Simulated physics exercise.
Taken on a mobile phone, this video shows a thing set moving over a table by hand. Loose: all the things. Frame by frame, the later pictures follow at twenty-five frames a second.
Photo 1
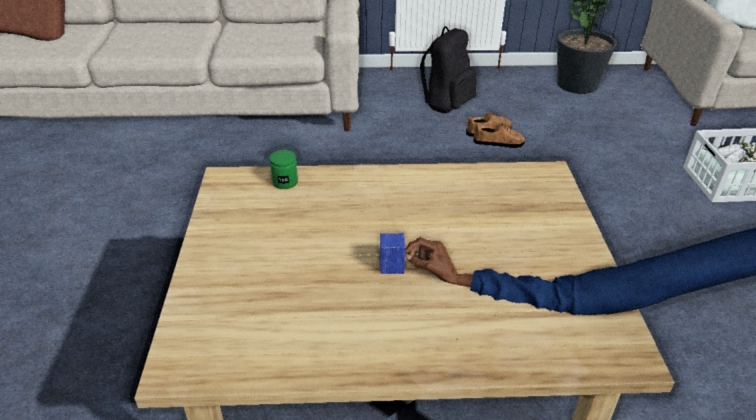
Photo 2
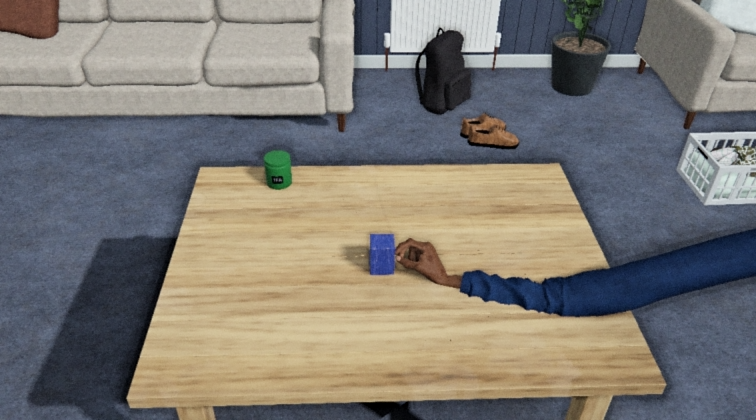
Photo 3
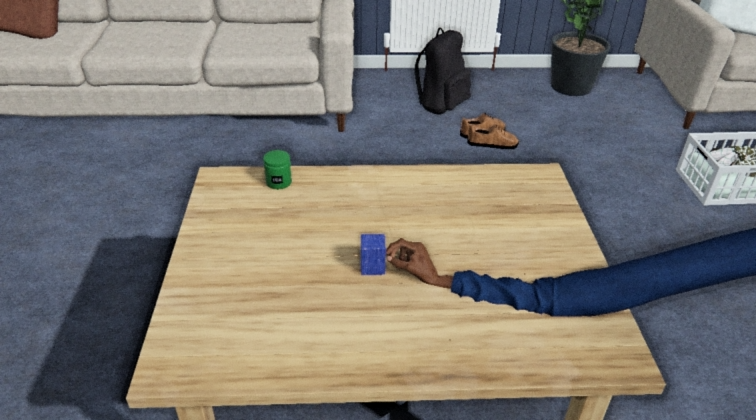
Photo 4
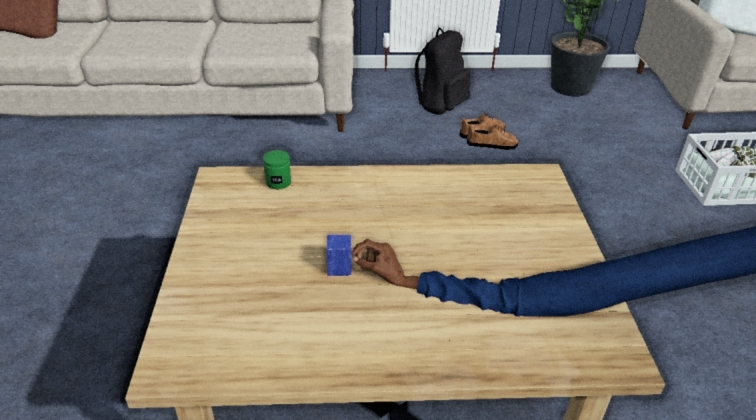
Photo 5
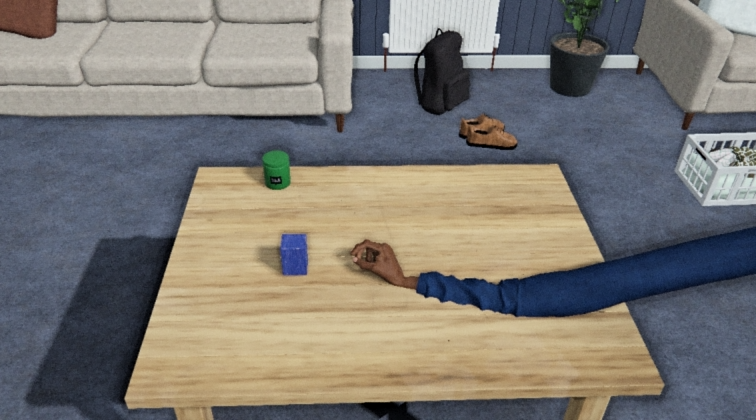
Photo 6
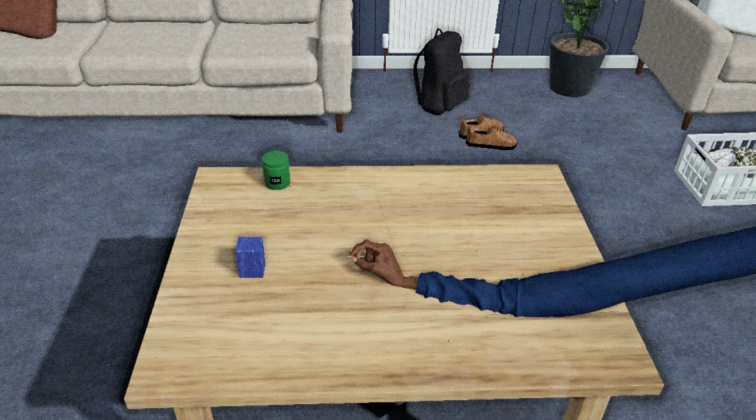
In the video, a hand in a blue sleeve pushes a blue block leftward across a wooden table, then stays near the middle as the block slides farther left on its own, while a green container sits near the back edge.
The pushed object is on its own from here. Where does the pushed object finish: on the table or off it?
Off it.
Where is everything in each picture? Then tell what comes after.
The first frame shows under the hand; blue block (392, 254).
The second frame shows under the hand; blue block (382, 255).
The third frame shows under the hand; blue block (373, 255).
The fourth frame shows blue block (339, 255).
The fifth frame shows blue block (295, 255) slid well along.
The sixth frame shows blue block (251, 257) slid well along.
Then, 0.20 s after the last picture, blue block now off the table.
Then, 0.40 s after the last picture, things are still on the move.
Then, 0.60 s after the last picture, as before.
By the end, off the table, blue block.
